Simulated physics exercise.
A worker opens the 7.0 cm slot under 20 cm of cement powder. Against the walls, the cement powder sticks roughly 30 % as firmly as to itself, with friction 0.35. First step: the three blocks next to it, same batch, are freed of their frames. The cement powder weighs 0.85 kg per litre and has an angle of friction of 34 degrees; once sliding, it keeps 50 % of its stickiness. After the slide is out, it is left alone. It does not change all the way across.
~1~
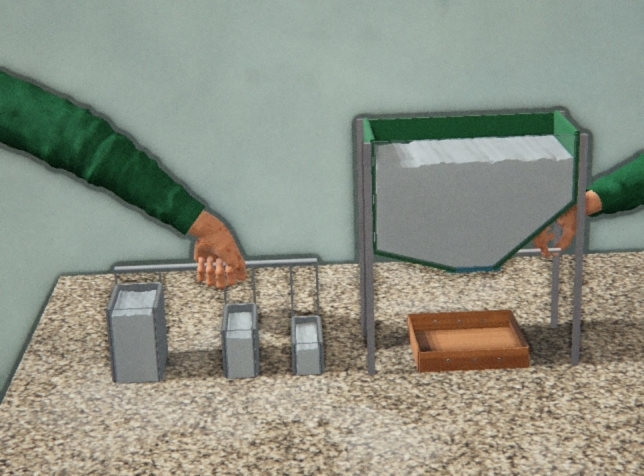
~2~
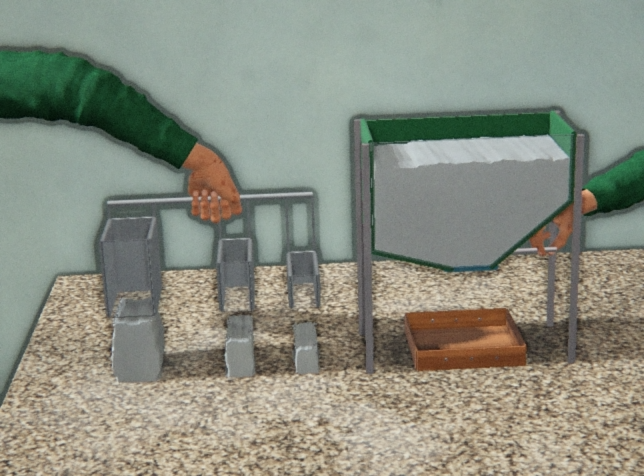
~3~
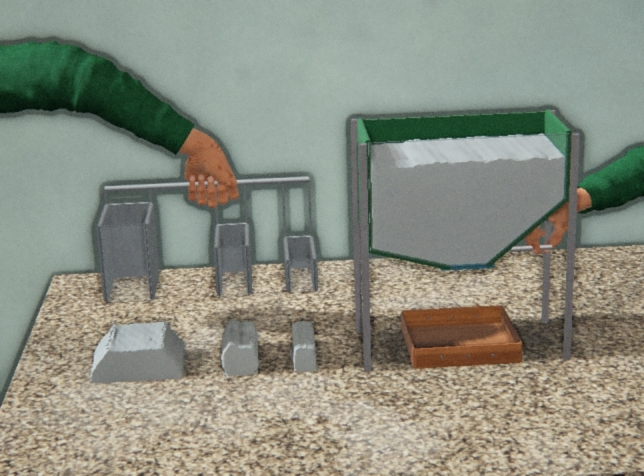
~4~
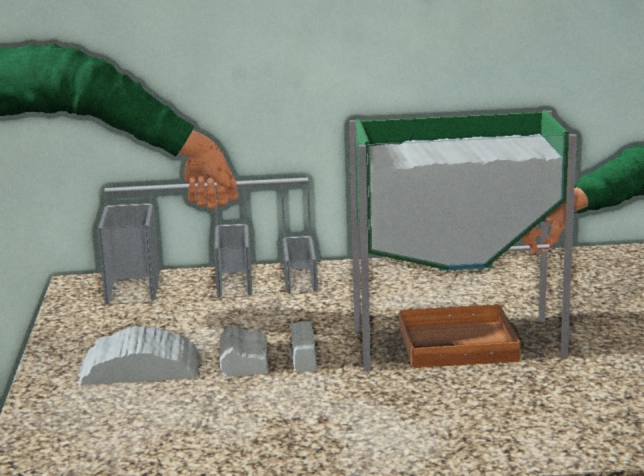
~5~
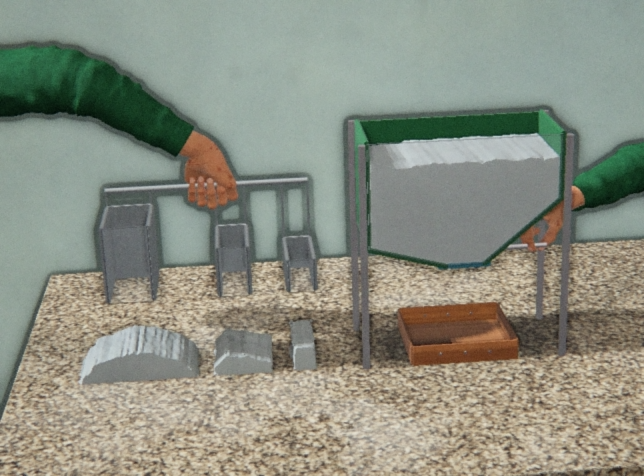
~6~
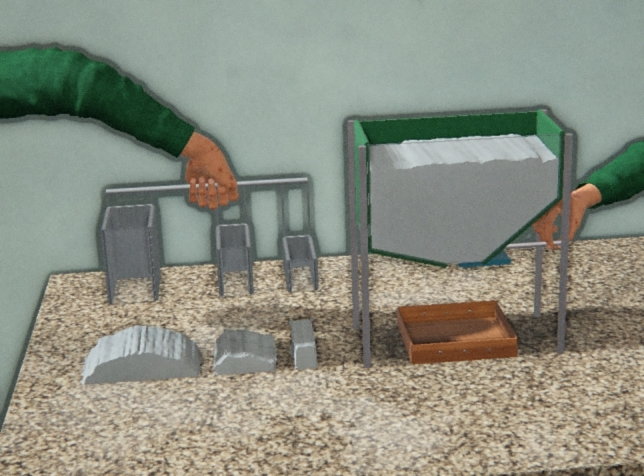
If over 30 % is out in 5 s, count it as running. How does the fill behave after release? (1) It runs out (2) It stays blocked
Answer: 1.
Last picture + 0.35 s, 4 % has run out.
Last picture + 0.77 s, 24 % has run out.
Last picture + 1.18 s, 43 % has run out.
Last picture + 1.60 s, 61 % has run out.
Last picture + 4.90 s, 87 % has run out.
